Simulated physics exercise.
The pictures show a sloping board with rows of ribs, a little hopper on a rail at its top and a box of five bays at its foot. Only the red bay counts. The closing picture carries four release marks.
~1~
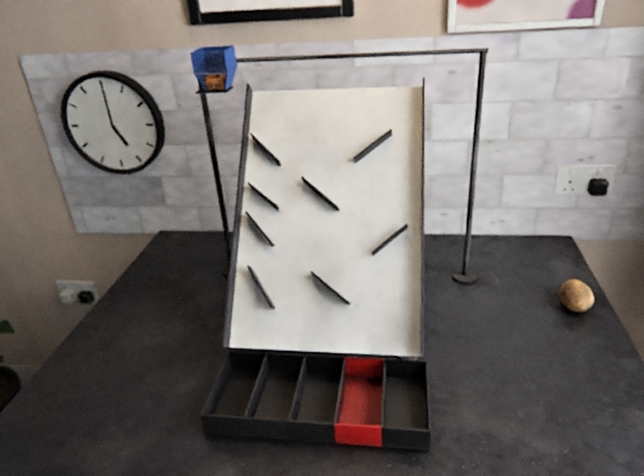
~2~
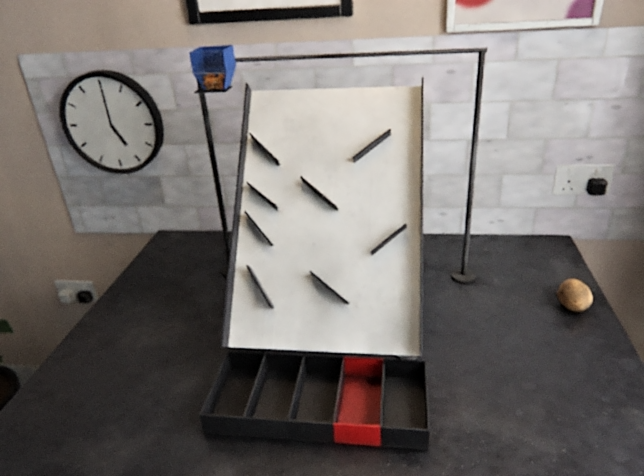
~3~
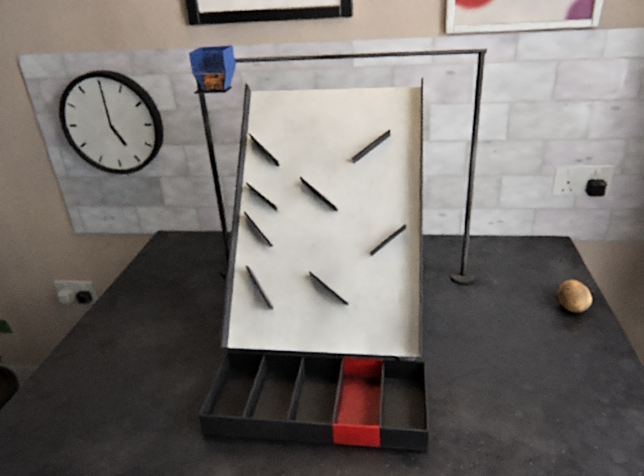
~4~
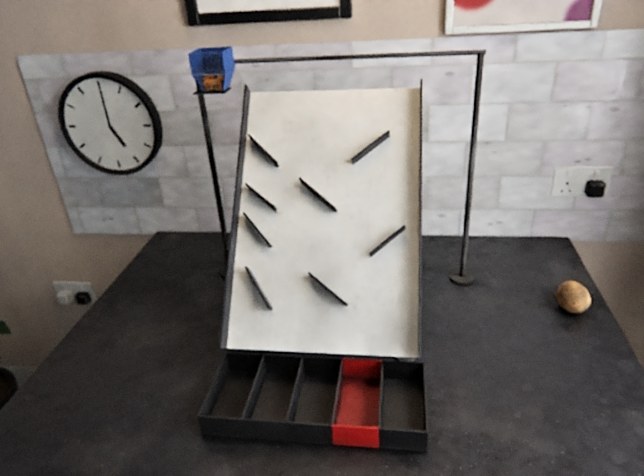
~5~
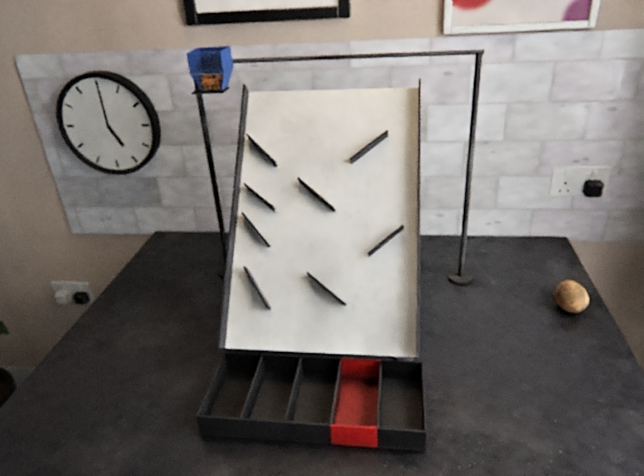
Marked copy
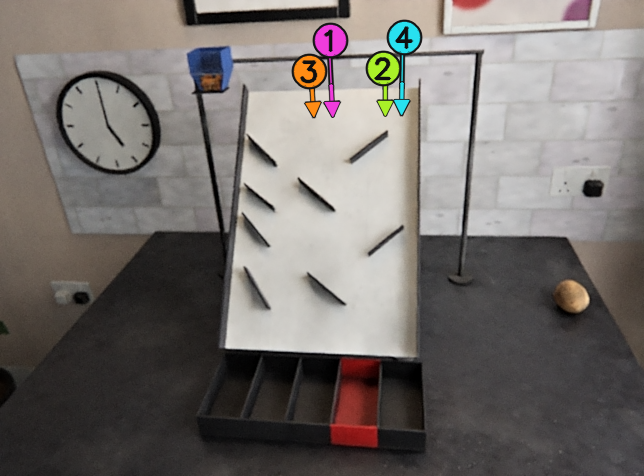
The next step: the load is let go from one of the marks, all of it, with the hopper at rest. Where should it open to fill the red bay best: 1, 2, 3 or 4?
Choose 1.
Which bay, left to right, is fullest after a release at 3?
It is the fourth one.
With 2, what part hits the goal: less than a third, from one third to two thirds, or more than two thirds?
From one third to two thirds.
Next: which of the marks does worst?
4.
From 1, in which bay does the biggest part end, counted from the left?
The fourth.
On the marked copy, mark 1 meets the board at (332, 111); mark 2 meets the board at (385, 110); mark 3 meets the board at (313, 111); mark 4 meets the board at (401, 109).
With 1, most in the red bay, a small part in other bays, a small part outside the box.
With 2, about half in the red bay, about a third in other bays, a small part outside the box.
With 3, about two thirds in the red bay, about a quarter in other bays, a small part outside the box.
With 4, about half in the red bay, about half in other bays, a stray few outside the box.
